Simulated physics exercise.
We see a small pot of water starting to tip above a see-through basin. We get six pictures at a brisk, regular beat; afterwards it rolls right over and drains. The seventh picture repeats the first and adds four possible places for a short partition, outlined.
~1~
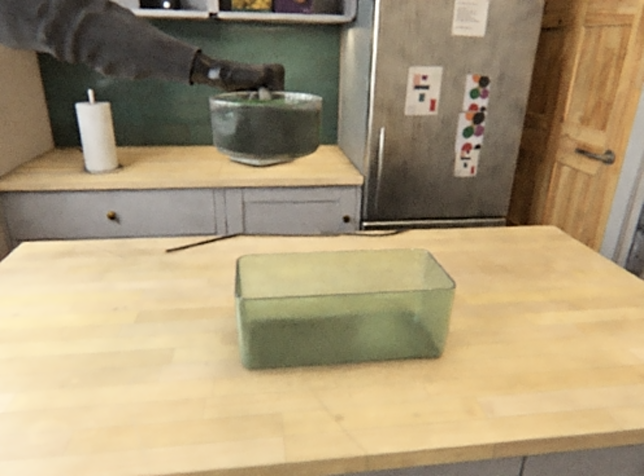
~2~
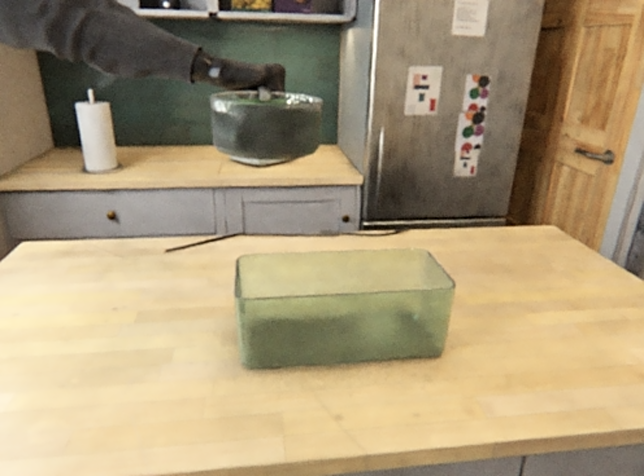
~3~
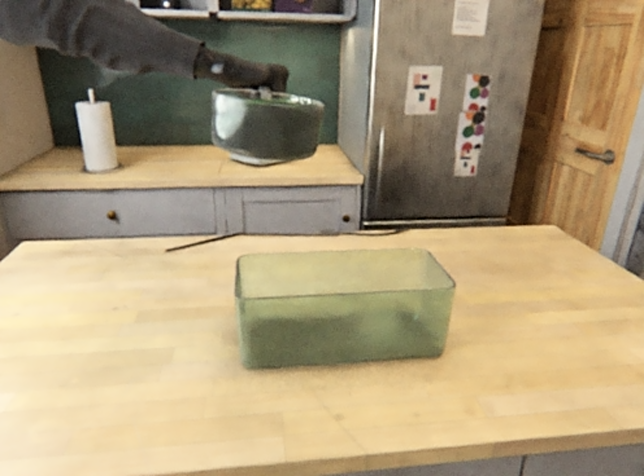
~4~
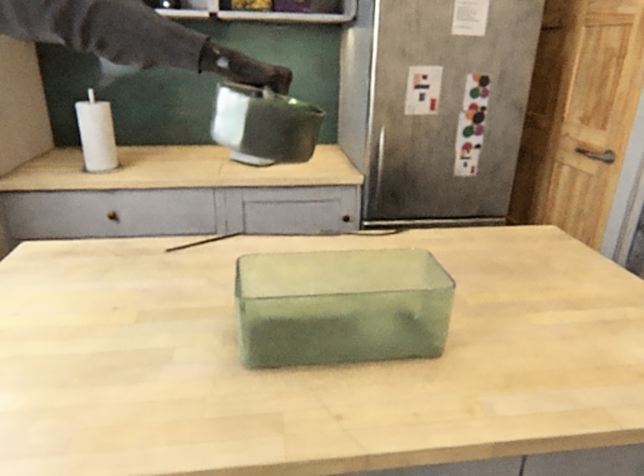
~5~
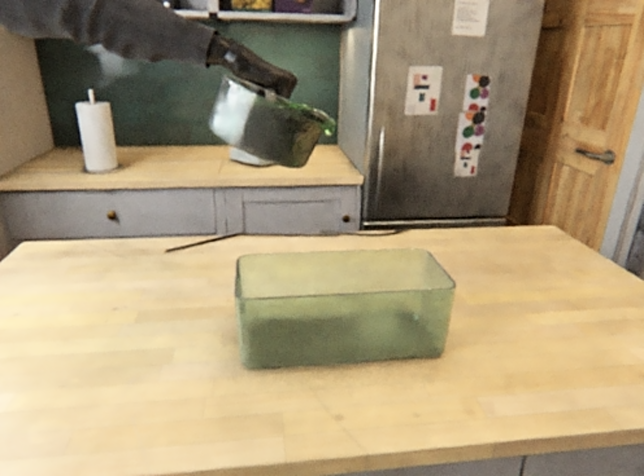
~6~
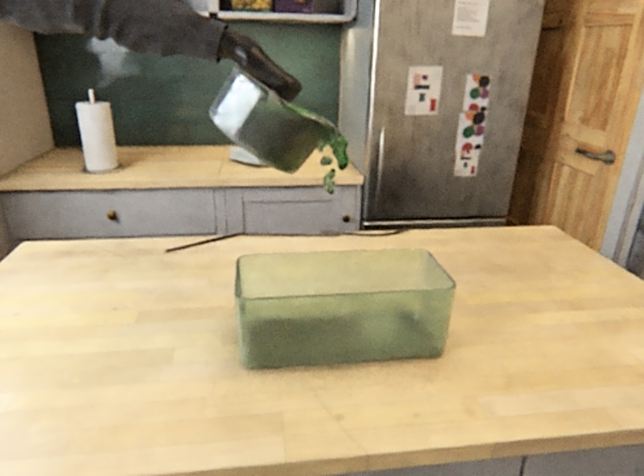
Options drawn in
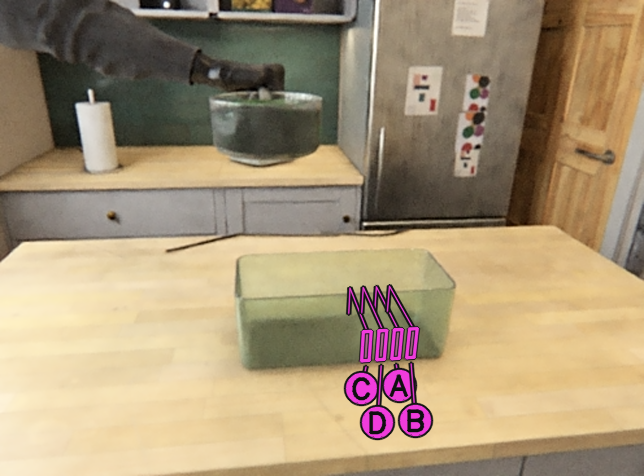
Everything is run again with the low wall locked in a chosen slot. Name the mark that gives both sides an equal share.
Position D does it best.
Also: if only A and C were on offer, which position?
Position C.
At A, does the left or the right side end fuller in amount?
More ends on the left.
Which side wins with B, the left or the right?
The left one.
On the marked copy, A at (396, 364); B at (411, 363); C at (366, 366); D at (381, 365).
If A is chosen, about 77 % ends left of the wall and 20 % right of it; 3 % is lost outside.
If B is chosen, about 94 % ends left of the wall and 4 % right of it.
If C is chosen, about 31 % ends left of the wall and 68 % right of it.
If D is chosen, about 51 % ends left of the wall and 47 % right of it.
